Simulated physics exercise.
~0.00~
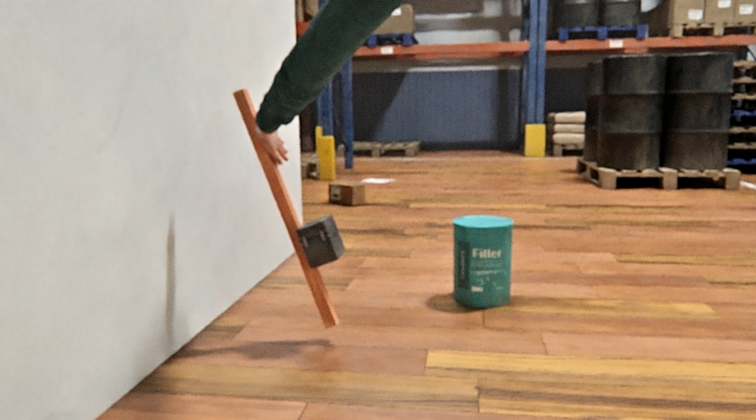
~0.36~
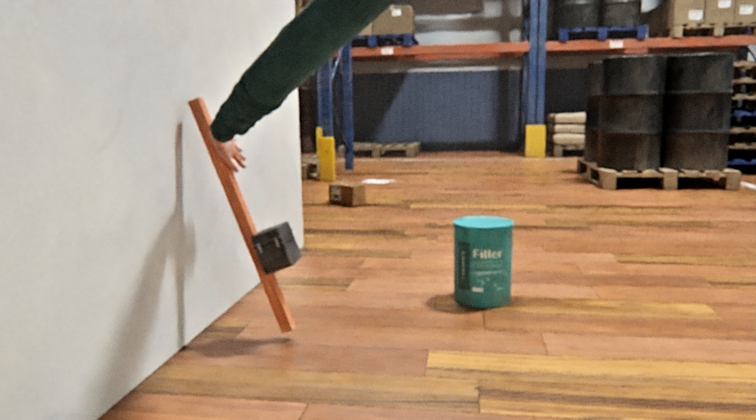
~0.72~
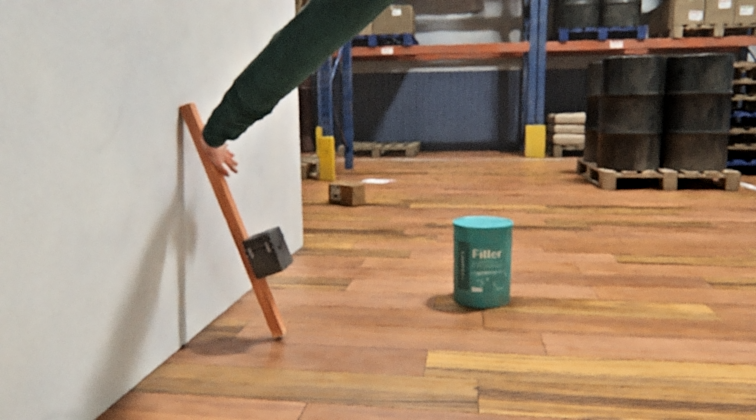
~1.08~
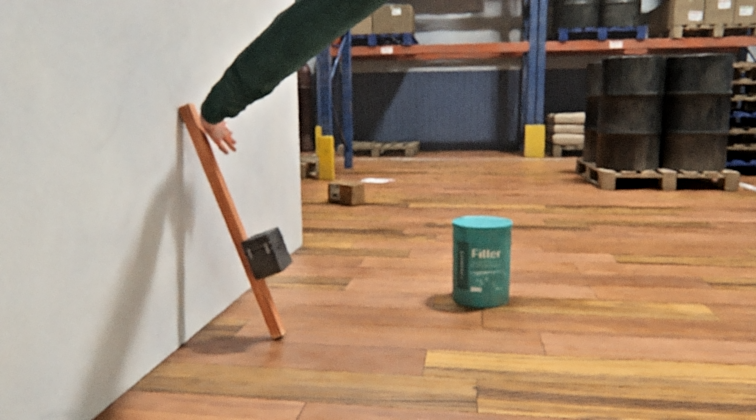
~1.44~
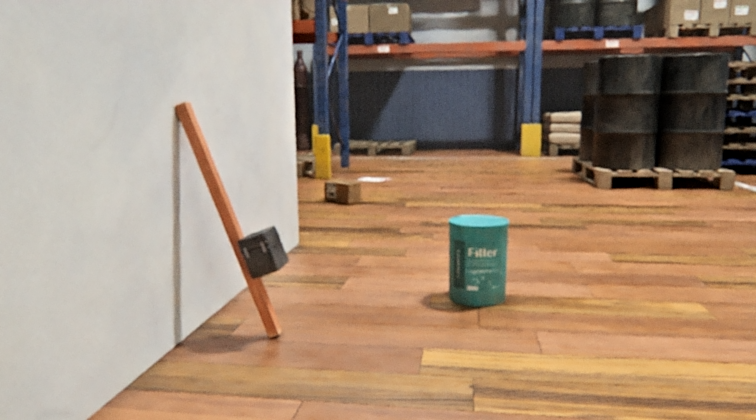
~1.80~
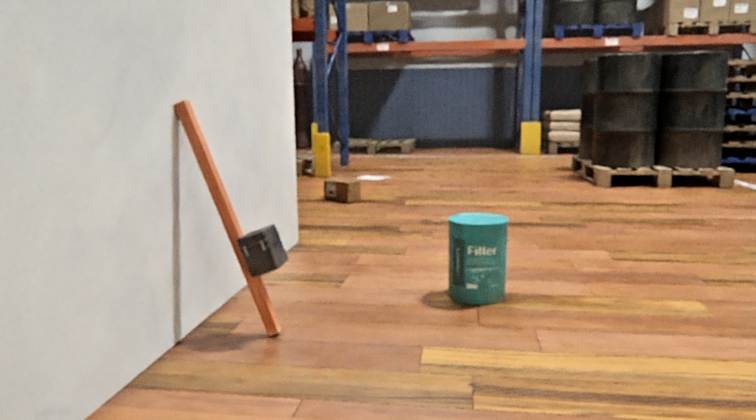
An orange pole with a dark block fixed partway down its length is held at a slant by a hand in a green sleeve, near a bare pale wall. The hand carries it left until its top rests against the wall and its foot stands on the wooden floor. The fingers then open, and the arm draws back out of view. The pole stays leaning where it was left, without slipping. To the right, a turquoise pail stands still throughout, with barrels and shelving behind it.
